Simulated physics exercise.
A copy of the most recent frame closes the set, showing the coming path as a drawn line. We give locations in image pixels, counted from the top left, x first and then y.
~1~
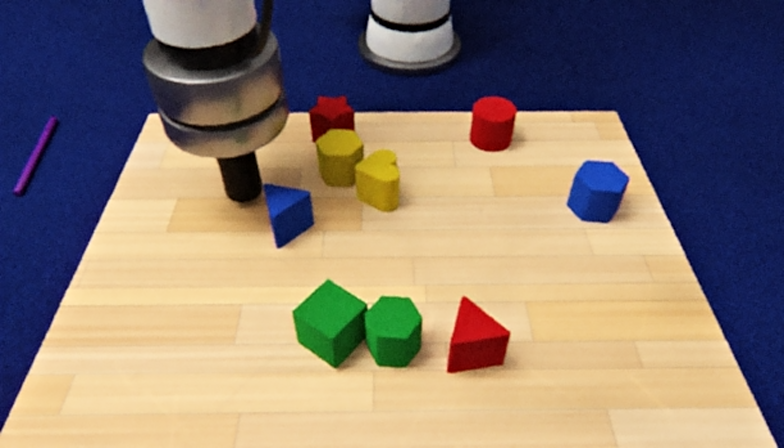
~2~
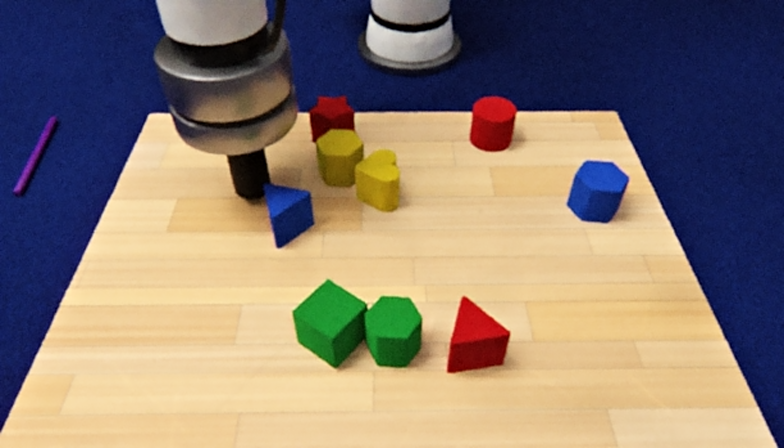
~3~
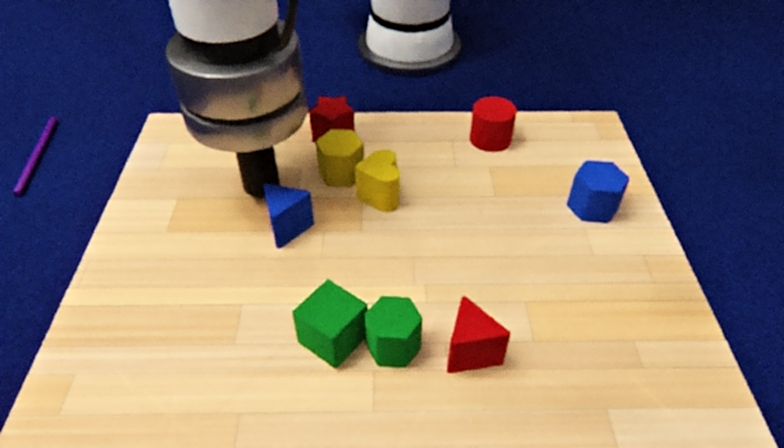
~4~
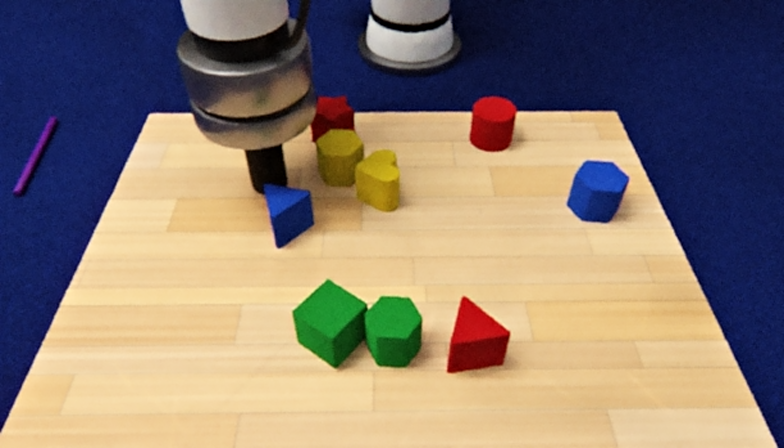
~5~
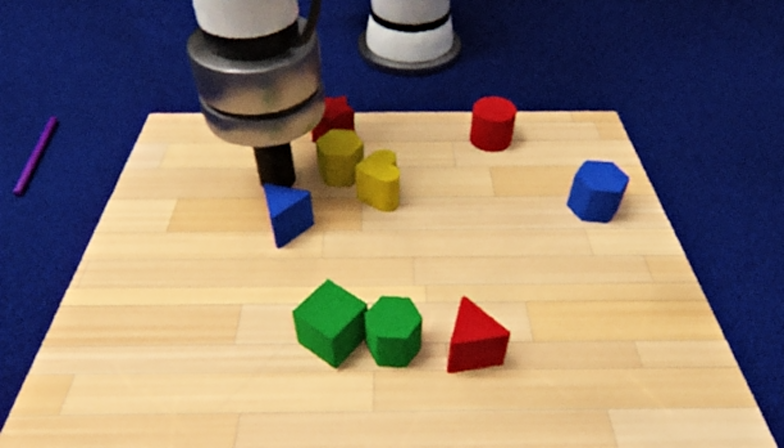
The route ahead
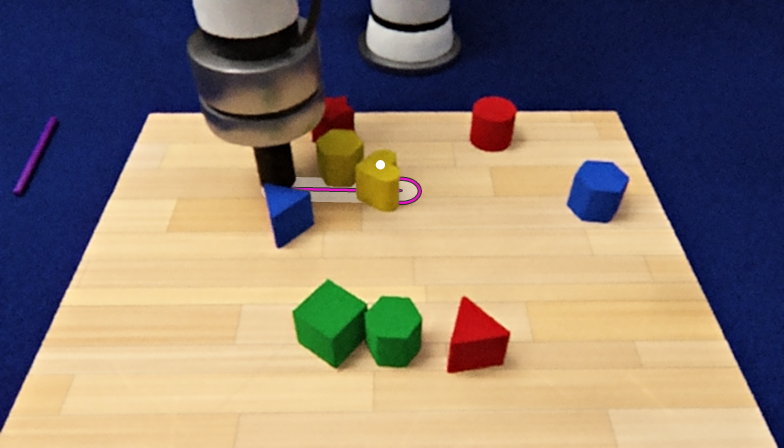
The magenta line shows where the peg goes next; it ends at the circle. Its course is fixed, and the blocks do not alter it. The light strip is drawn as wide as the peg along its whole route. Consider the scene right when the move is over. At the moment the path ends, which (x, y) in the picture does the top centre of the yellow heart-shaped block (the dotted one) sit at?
I'd guess (435, 172).
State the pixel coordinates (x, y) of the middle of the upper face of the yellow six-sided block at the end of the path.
At (365, 134).
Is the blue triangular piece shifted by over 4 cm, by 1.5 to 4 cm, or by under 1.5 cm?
My prediction: Under 1.5 cm.
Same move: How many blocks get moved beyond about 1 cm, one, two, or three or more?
Displaced: Two.
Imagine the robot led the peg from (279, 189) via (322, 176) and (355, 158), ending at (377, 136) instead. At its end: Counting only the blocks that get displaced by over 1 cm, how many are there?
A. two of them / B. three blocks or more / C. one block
Option C.
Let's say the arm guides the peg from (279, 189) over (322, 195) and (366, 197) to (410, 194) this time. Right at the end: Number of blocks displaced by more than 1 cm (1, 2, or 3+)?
Total moved: Two.
The drawn path runs from (279, 189) directly to (402, 191); the dot is on the yellow heart-shaped block.
What follows on the original path. One third of the way, peg (319, 181); yellow six-sided block (346, 140), turned 15° anticlockwise.
Two thirds of the way, peg (362, 182); yellow six-sided block (364, 134), turned 60° anticlockwise; yellow heart-shaped block (396, 167), turned 15° anticlockwise.
At the end, peg (402, 183); blue triangular piece not moved; yellow six-sided block (365, 134), turned 60° anticlockwise; yellow heart-shaped block (435, 172).
